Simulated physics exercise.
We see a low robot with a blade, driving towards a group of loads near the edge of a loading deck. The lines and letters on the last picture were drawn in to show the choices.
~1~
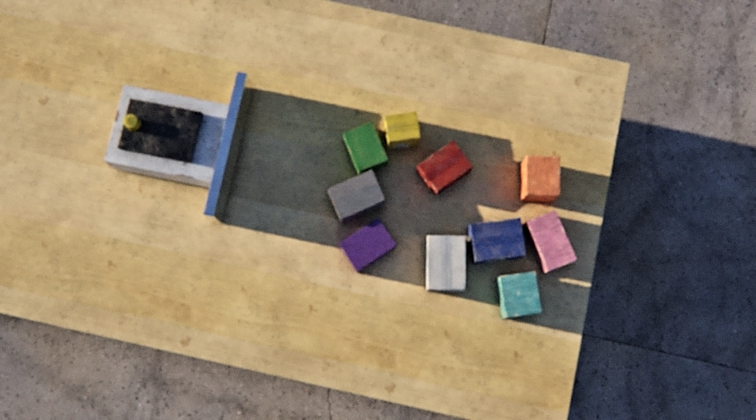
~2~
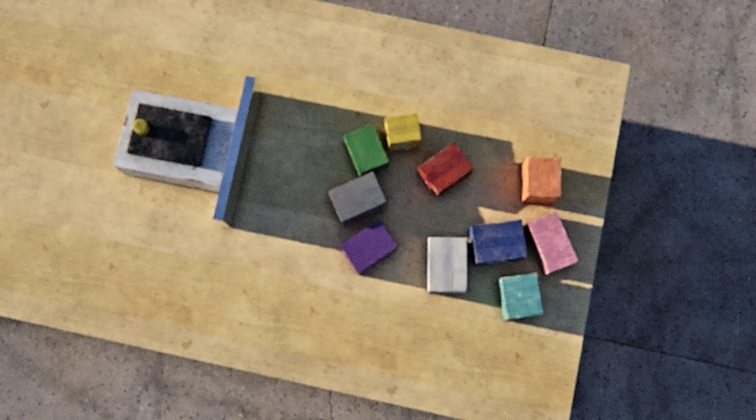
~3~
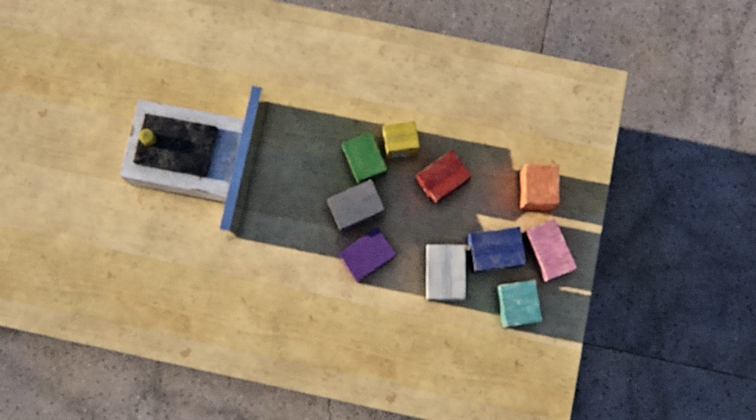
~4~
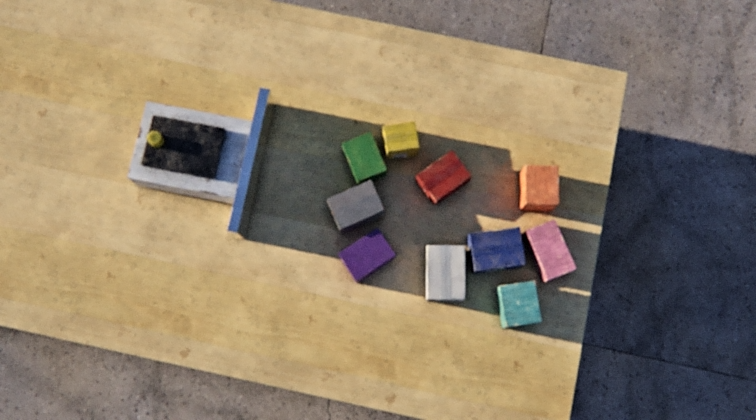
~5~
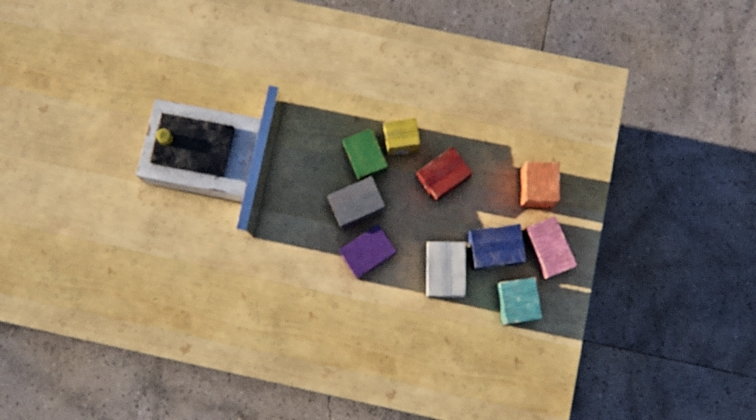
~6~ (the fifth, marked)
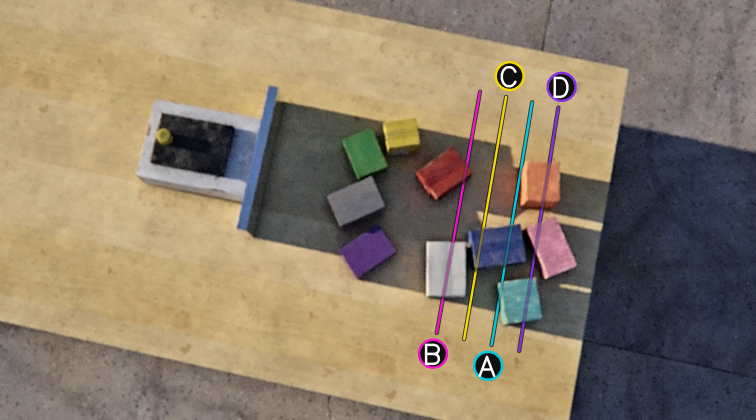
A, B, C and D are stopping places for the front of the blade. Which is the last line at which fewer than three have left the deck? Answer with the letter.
A.
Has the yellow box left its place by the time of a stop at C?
Yes.
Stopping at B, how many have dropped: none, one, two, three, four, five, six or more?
The count is none.
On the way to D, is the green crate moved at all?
By then, yes.
On the marked copy, A at (512, 220); B at (459, 209); C at (486, 215); D at (539, 226).
Taking A. A third of the way, robot (289, 165); yellow box (412, 138); green crate (382, 161).
Two thirds of the way, robot (381, 185); pink crate (573, 243); turquoise crate (535, 303).
When it is over, robot (453, 200); turquoise crate over the edge; orange crate (602, 196); one fallen.
As for the rest, B is within the limit but short; C is within the limit but short; D drops three.
